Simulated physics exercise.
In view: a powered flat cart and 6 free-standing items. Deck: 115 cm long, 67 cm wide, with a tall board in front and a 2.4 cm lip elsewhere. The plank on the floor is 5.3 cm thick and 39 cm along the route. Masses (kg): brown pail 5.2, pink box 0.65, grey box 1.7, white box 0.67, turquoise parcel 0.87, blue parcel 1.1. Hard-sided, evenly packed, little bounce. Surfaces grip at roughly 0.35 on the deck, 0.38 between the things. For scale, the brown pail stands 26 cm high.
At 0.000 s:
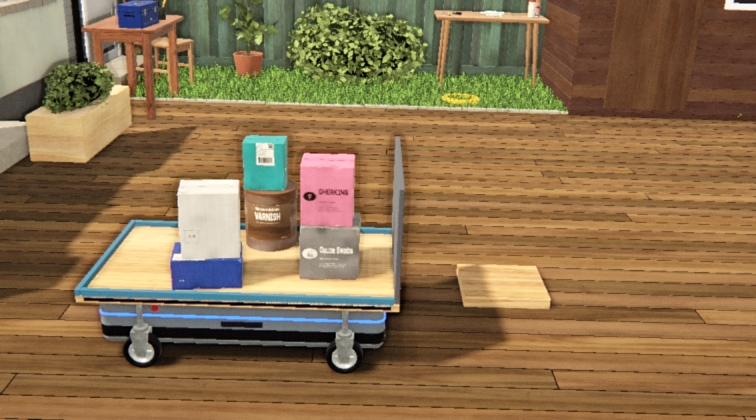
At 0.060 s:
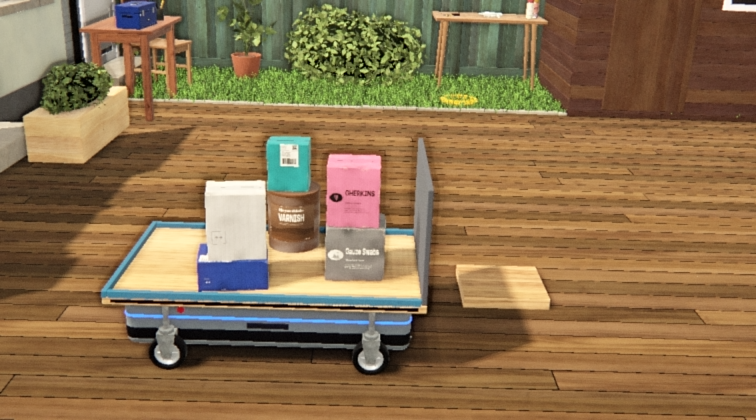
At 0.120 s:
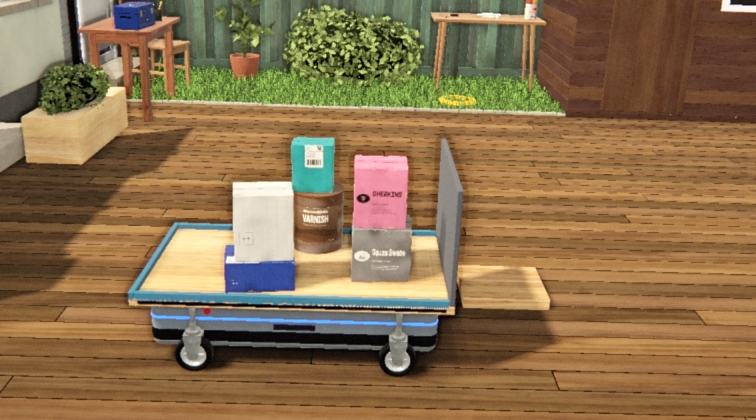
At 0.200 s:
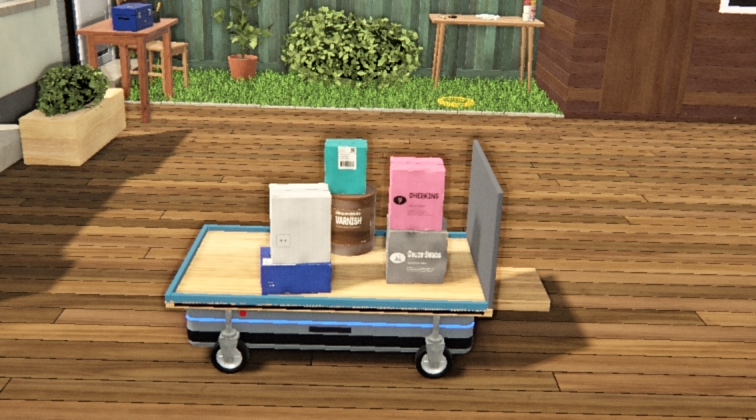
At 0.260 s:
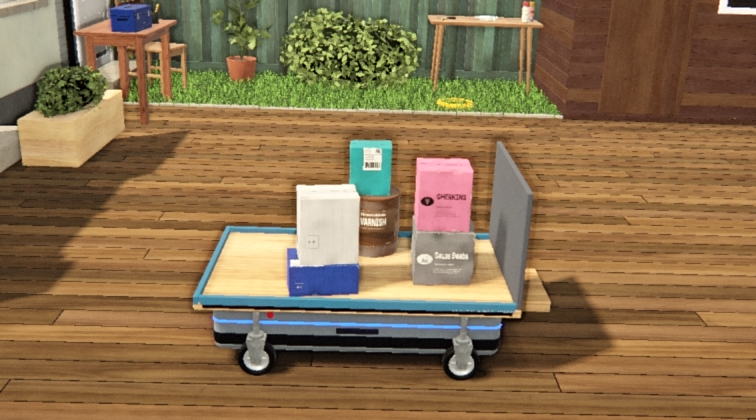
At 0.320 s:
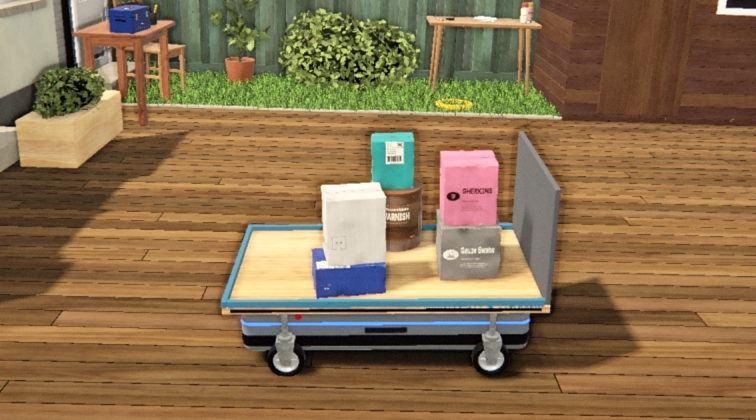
A flat cart carrying a brown pail and several coloured boxes, some of them stacked, rolled steadily to the right across a wooden deck, gradually covering a plank on the floor from view.
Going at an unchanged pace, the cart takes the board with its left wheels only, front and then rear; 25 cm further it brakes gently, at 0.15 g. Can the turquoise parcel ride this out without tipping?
The turquoise parcel tips over.
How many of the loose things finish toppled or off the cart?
That comes to 1.
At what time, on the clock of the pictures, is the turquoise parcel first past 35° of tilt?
Near 0.7 s.
After 0.52 s, cart has run 88 cm; turquoise parcel leaning 17° near (461, 168); brown pail leaning 14°; pink box leaning 9°.
After 0.82 s, cart has run 139 cm; turquoise parcel on its side near (573, 225); pink box leaning 11°; white box leaning 8°.
After 1.12 s, cart has run 190 cm; turquoise parcel on its side near (677, 253); brown pail leaning 9°; pink box slid 12 cm.
At rest (2.7 s), tipped over on the cart, turquoise parcel; not toppled but over 10 cm from the start, pink box; the other 4 in place, give or take 10 cm.
